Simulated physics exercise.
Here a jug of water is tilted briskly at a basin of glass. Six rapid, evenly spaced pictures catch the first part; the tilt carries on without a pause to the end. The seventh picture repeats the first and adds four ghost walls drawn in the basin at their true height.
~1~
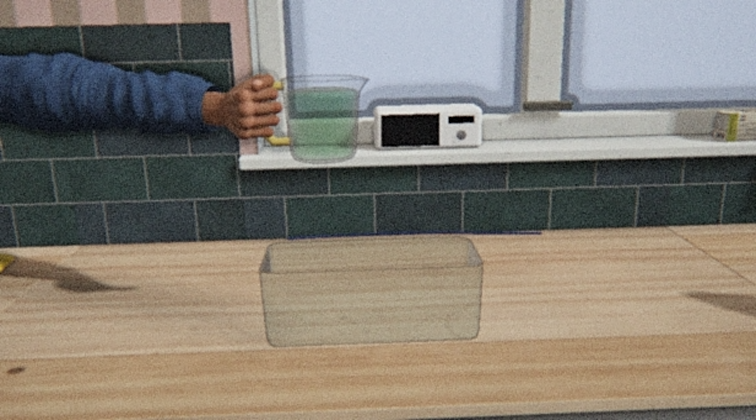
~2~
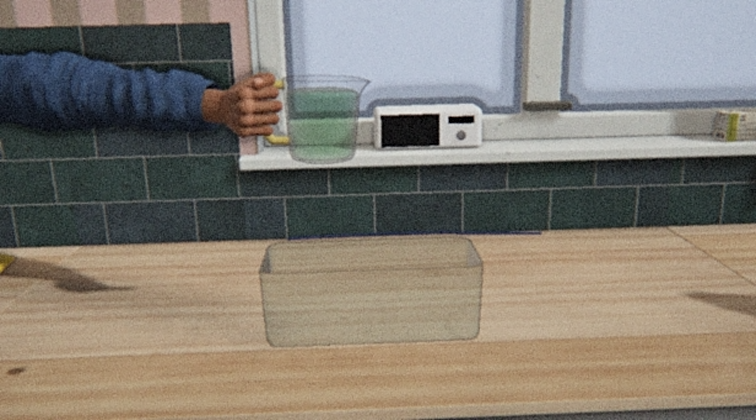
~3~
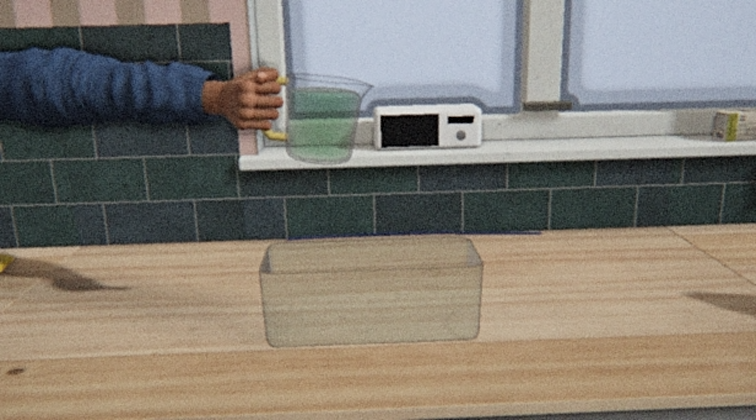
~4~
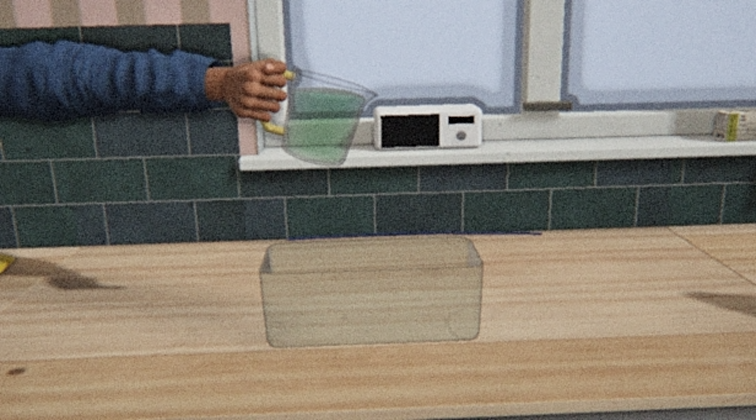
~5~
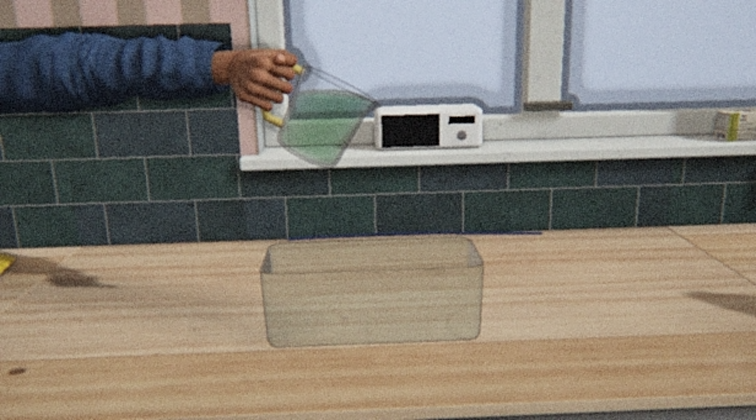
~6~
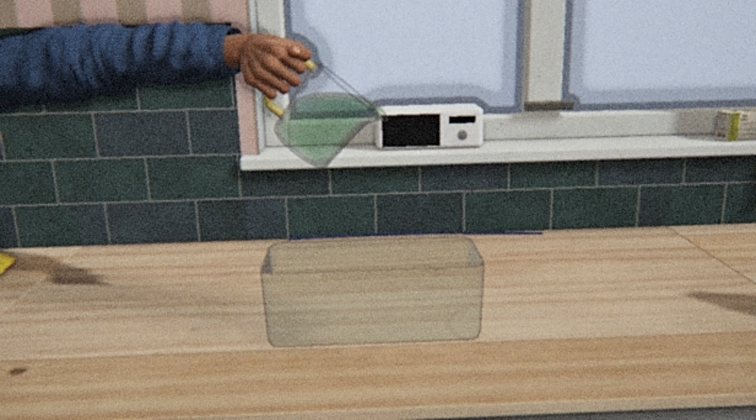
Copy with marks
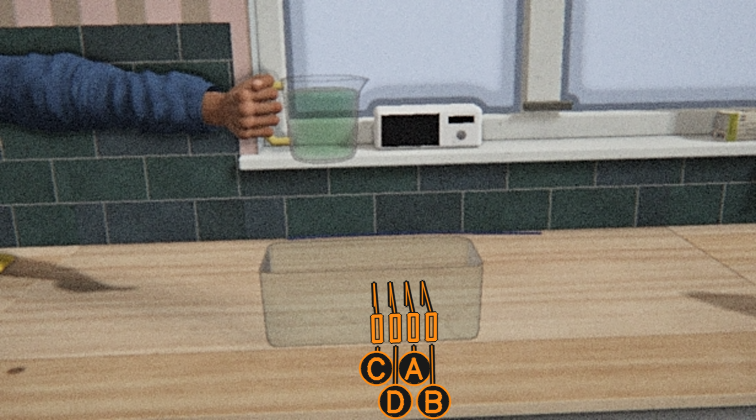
In a kitchen with dark green wall tiles, a hand in a blue knitted sleeve holds a clear jug of green-tinted liquid upright above an empty glass basin on a wooden counter. The hand then tilts the jug steadily to the right until the liquid reaches its lip.
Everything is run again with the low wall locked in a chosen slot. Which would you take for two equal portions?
I would pick place B.
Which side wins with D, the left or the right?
The right side.
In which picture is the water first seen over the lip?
Picture 6.
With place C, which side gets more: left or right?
The right side.
On the marked copy, A at (413, 346); B at (431, 345); C at (377, 347); D at (395, 346).
With A, about 20 % ends left of the wall and 73 % right of it; 7 % is lost outside.
With B, about 49 % ends left of the wall and 46 % right of it; 5 % is lost outside.
With C, about 9 % ends left of the wall and 82 % right of it; 9 % is lost outside.
With D, about 12 % ends left of the wall and 80 % right of it; 8 % is lost outside.
